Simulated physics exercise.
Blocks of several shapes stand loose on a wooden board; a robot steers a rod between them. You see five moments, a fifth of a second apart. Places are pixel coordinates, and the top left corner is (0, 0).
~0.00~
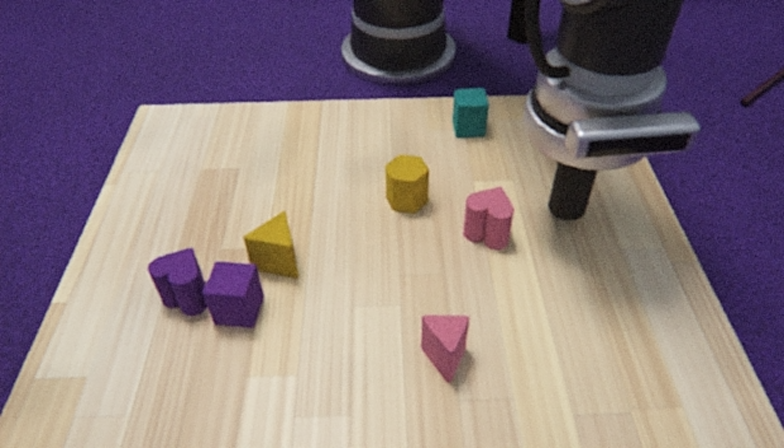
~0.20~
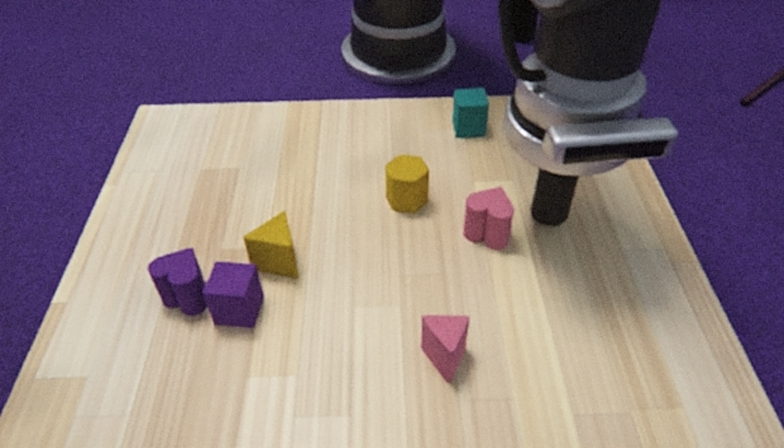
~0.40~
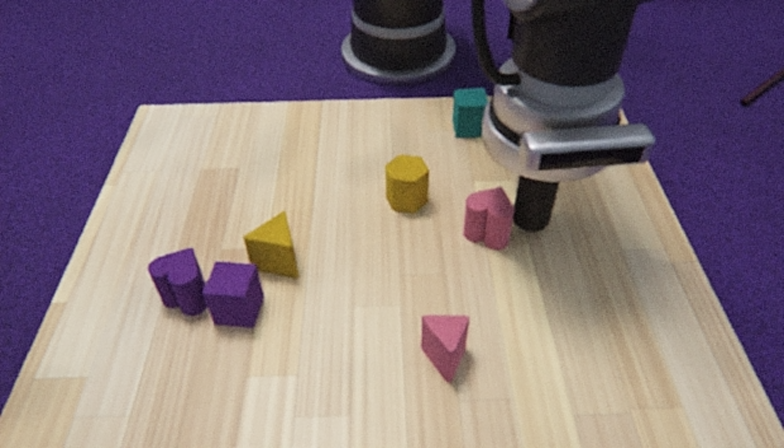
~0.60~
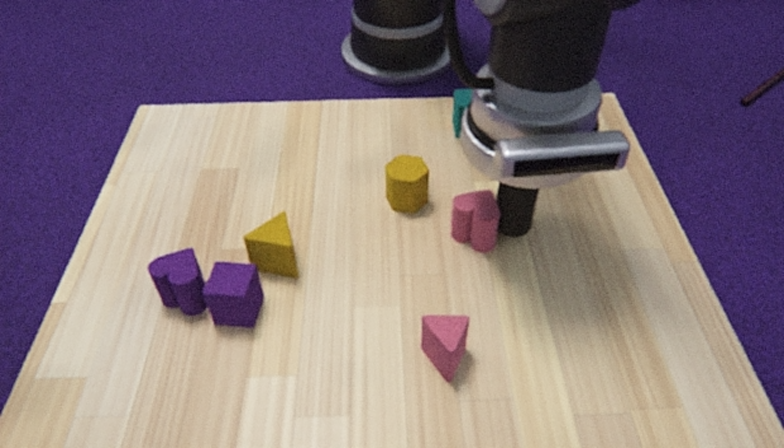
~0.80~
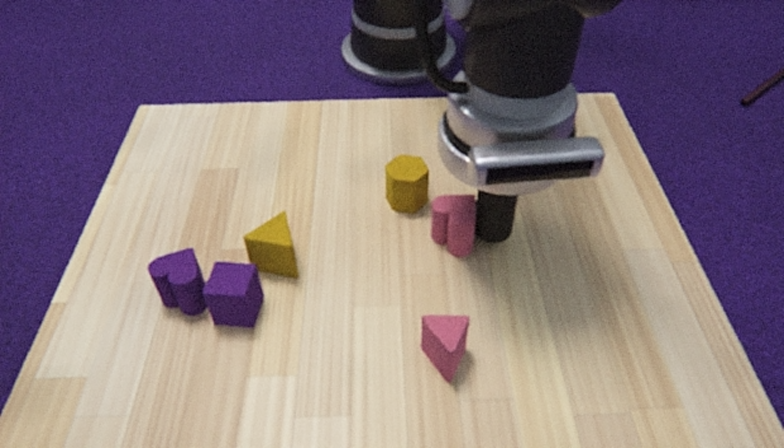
A robot arm holding a dark rod glides leftward over a pale wooden board on purple cloth, seen from above at an angle by a still camera. A teal cube, yellow hexagon and triangle, purple cube and purple curved block, and pink heart and triangle stand scattered about. The rod meets the heart's right side and pushes it a short way left, while the other blocks stay put.
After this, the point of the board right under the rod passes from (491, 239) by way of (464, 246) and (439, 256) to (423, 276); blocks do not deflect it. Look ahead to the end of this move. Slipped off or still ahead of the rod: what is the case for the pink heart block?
Slid away.
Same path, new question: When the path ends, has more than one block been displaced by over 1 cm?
No - that is not the case.
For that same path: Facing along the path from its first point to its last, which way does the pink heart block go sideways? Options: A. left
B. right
B (right)
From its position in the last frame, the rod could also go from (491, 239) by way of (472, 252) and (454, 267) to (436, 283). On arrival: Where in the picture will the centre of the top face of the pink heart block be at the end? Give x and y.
It is at (431, 212).
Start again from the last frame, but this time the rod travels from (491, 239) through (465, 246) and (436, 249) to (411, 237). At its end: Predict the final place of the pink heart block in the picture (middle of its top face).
Around pixel (374, 208).
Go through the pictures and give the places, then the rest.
Rod tip at (566, 208); block tops, yellow hexagon at (407, 167); pink heart block at (492, 202), in the first frame.
Rod at (549, 213); blocks unchanged, in the second frame.
Rod at (531, 219); blocks unchanged, in the third frame.
Rod at (512, 224); pink heart block at (479, 204), in the fourth frame.
Rod at (492, 230); yellow hexagon at (407, 167); pink heart block at (457, 207), in the fifth frame.
On the path given first. Halfway along, rod at (451, 242); pink heart block at (414, 213), turned 20° clockwise.
At the end, rod at (424, 267); yellow hexagon in place; pink heart block at (401, 213), turned 30° clockwise.
